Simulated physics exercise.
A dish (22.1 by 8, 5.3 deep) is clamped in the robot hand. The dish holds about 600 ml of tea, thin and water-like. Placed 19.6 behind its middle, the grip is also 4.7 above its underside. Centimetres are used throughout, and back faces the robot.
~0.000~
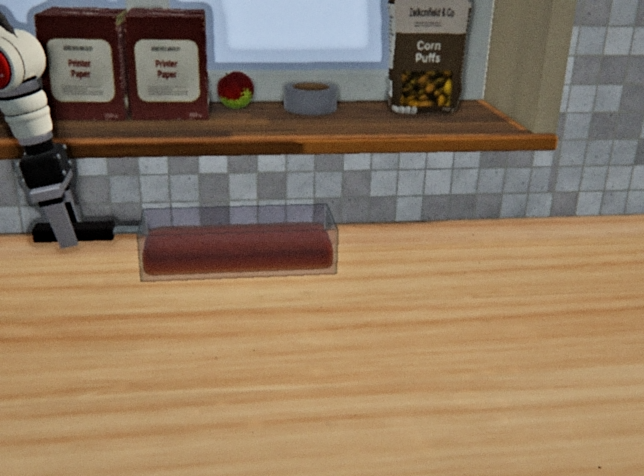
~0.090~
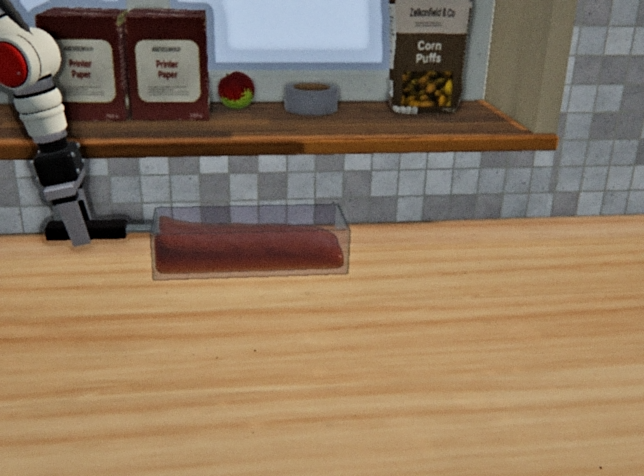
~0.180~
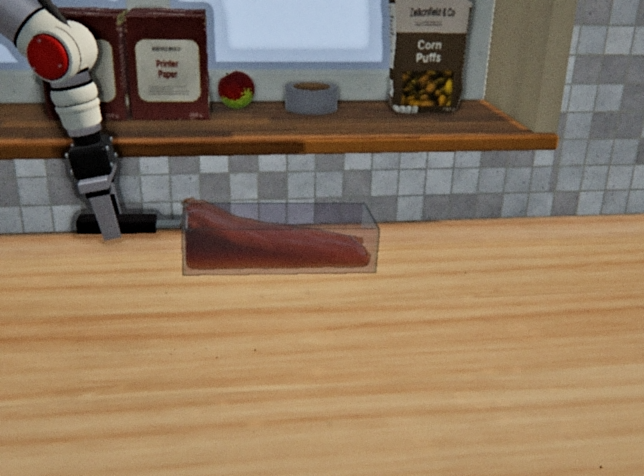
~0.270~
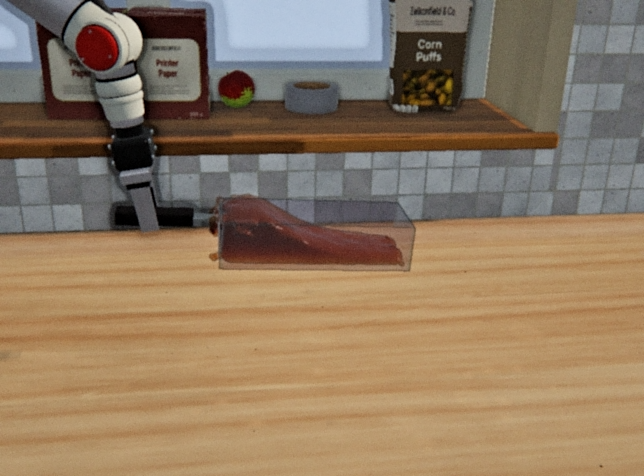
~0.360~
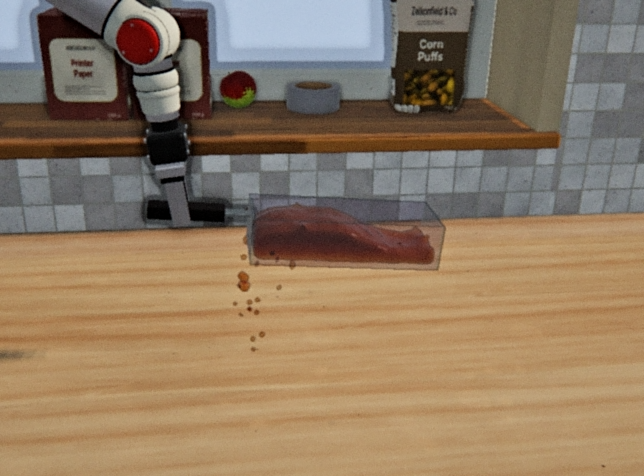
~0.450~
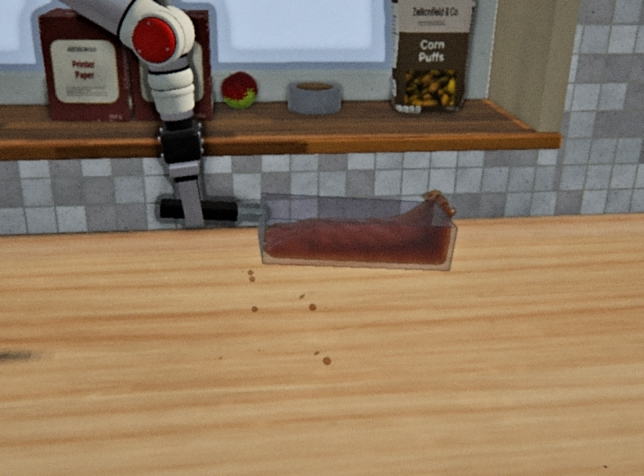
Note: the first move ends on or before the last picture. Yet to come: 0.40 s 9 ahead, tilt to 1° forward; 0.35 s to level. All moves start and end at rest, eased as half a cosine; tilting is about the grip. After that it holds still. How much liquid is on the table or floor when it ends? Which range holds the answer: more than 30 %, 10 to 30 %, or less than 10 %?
The range is 10 to 30 %.
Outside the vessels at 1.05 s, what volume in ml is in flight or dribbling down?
Roughly 0 ml.
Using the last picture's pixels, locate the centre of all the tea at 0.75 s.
Near pixel (441, 235).
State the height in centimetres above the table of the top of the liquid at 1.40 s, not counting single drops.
Height: Roughly 18 cm.
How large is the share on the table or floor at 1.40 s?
I'd put it at about 18 per cent of it.
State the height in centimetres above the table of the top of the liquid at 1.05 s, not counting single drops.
Some 18 cm.
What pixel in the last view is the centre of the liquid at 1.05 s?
The centre lands around (432, 224) in the last view.
By 0.75 s, tilted 2° forward, liquid up to 19 above the table; 495 ml in the dish, 20 ml on the table or floor, 80 ml in the air or running down outside.
By 1.05 s, level, liquid up to 22 above the table; 495 ml in the dish, 100 ml on the table or floor.
By 1.40 s, level, liquid up to 18 above the table; 495 ml in the dish, 100 ml on the table or floor.
By 2.20 s, level, liquid up to 18 above the table; 495 ml in the dish, 100 ml on the table or floor.
Final state, 495 ml in the dish, 100 ml on the table or floor. That is 17 % on the table or floor.
